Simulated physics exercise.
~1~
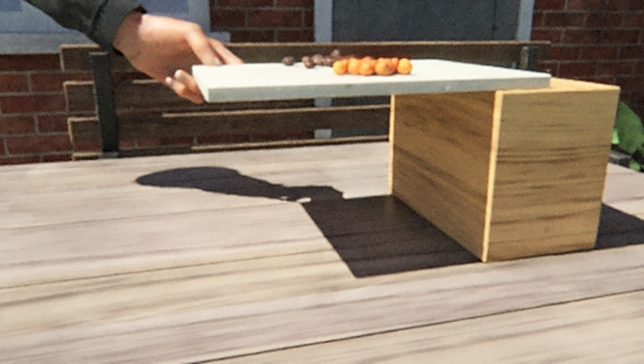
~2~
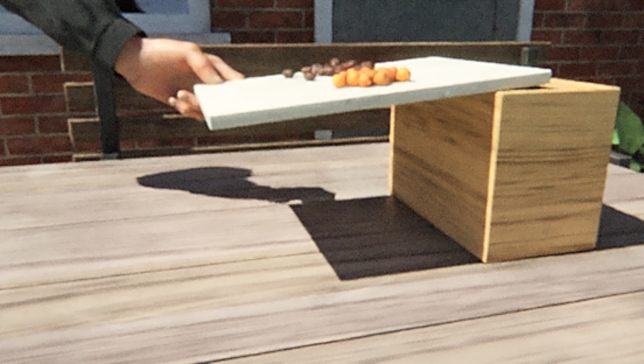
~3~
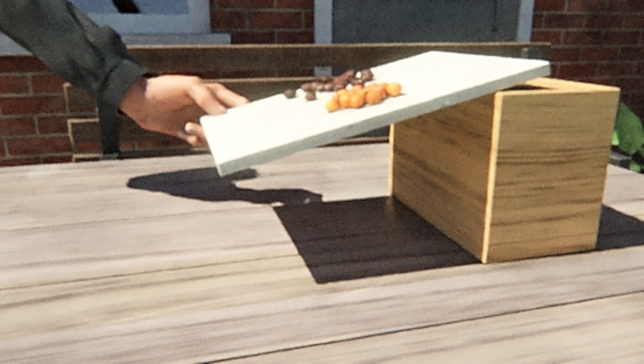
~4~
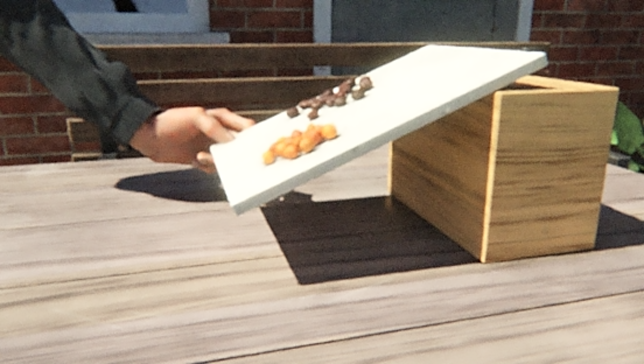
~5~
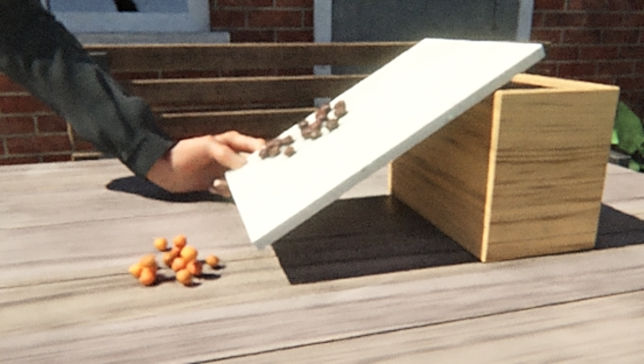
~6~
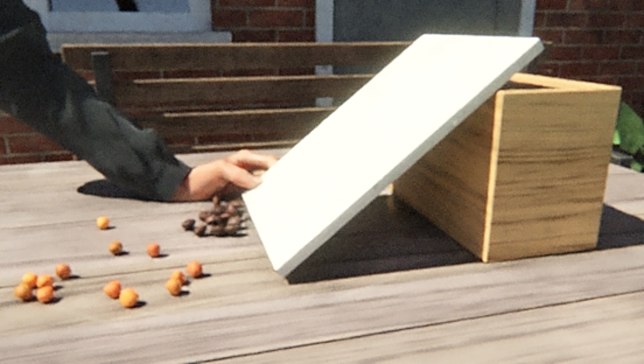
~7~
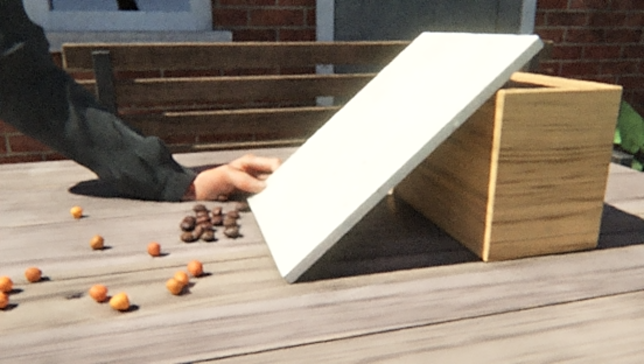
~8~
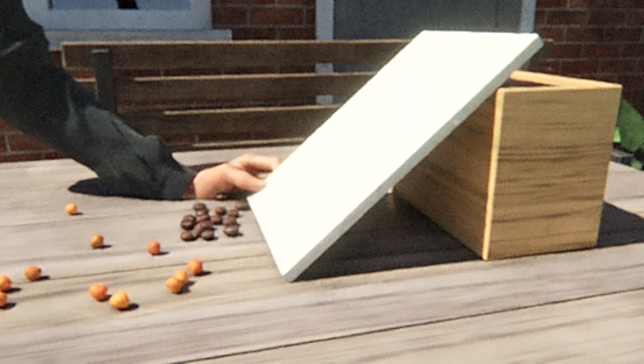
Orange balls rolling off a white board as a hand lowers one end, scattering left, while dark brown pieces slide down and stop nearby.
